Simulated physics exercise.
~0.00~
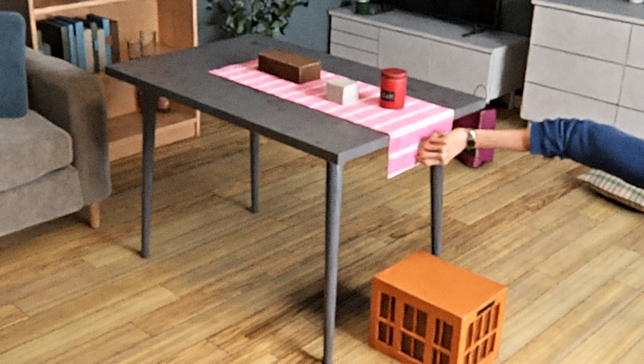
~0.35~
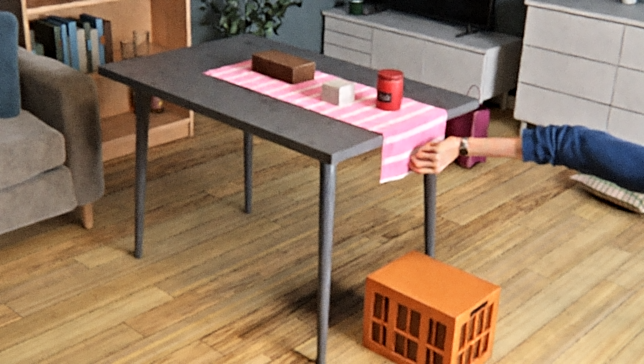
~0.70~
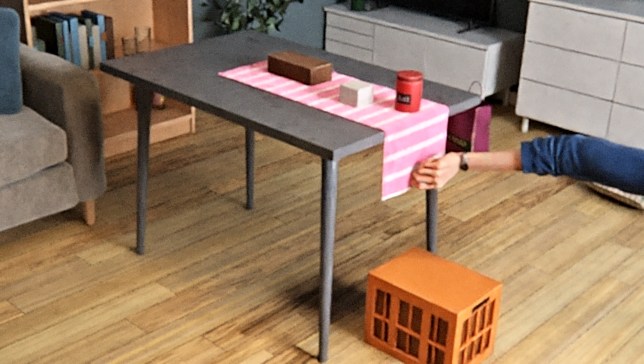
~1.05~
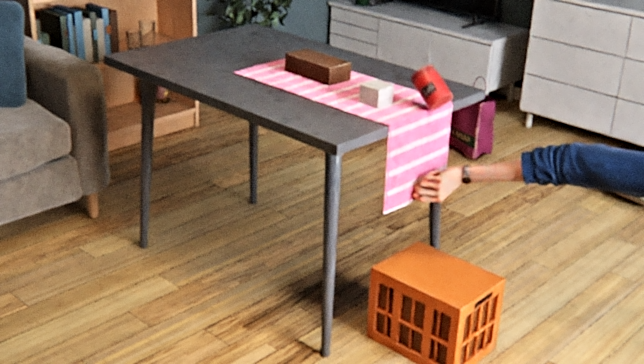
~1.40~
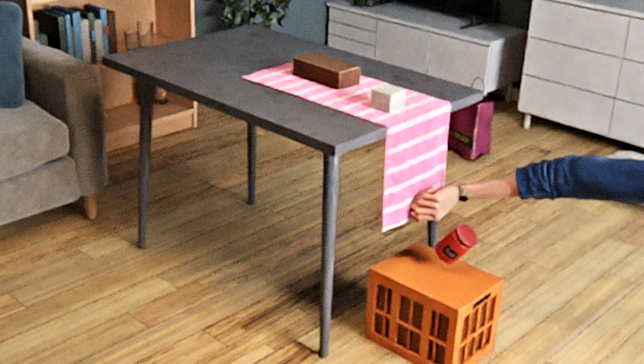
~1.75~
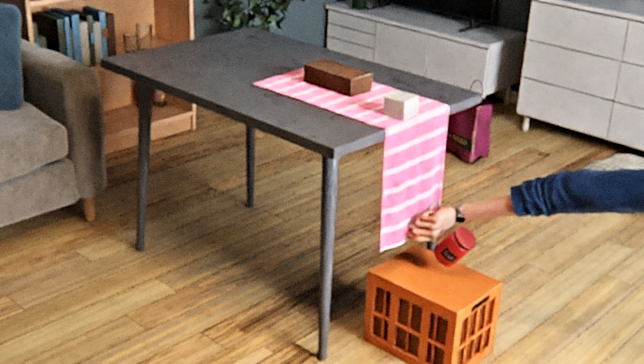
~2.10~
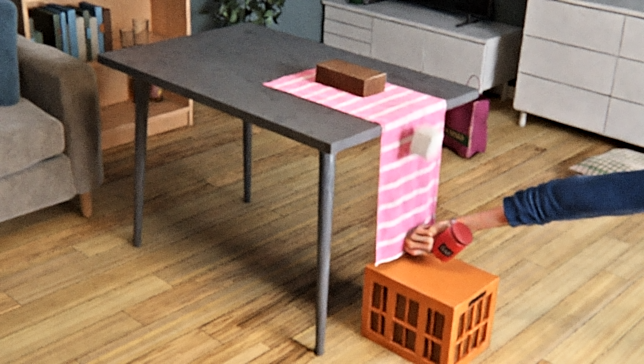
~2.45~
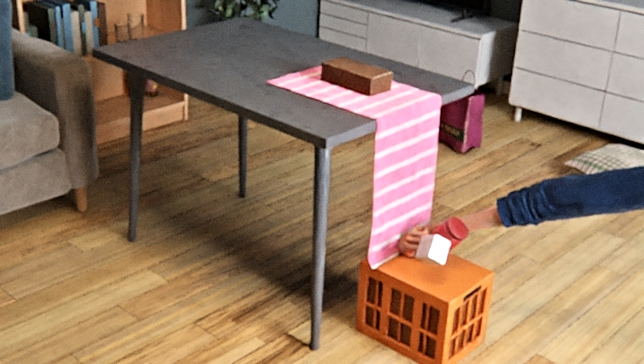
The clip opens on a dark table where a brick, a small white block and an upright red jar rest on a pink striped tea towel, with an orange crate on the wooden floor below. A hand reaching in from the right slowly tugs the towel over the table's end, carrying all three objects toward the edge. The red jar tips over the edge first and drops to the crate, beside the hand. The towel keeps sliding, and the white block tumbles off after it. Finally, the hem reaches the crate, with block and jar down there and the brick still on the table.
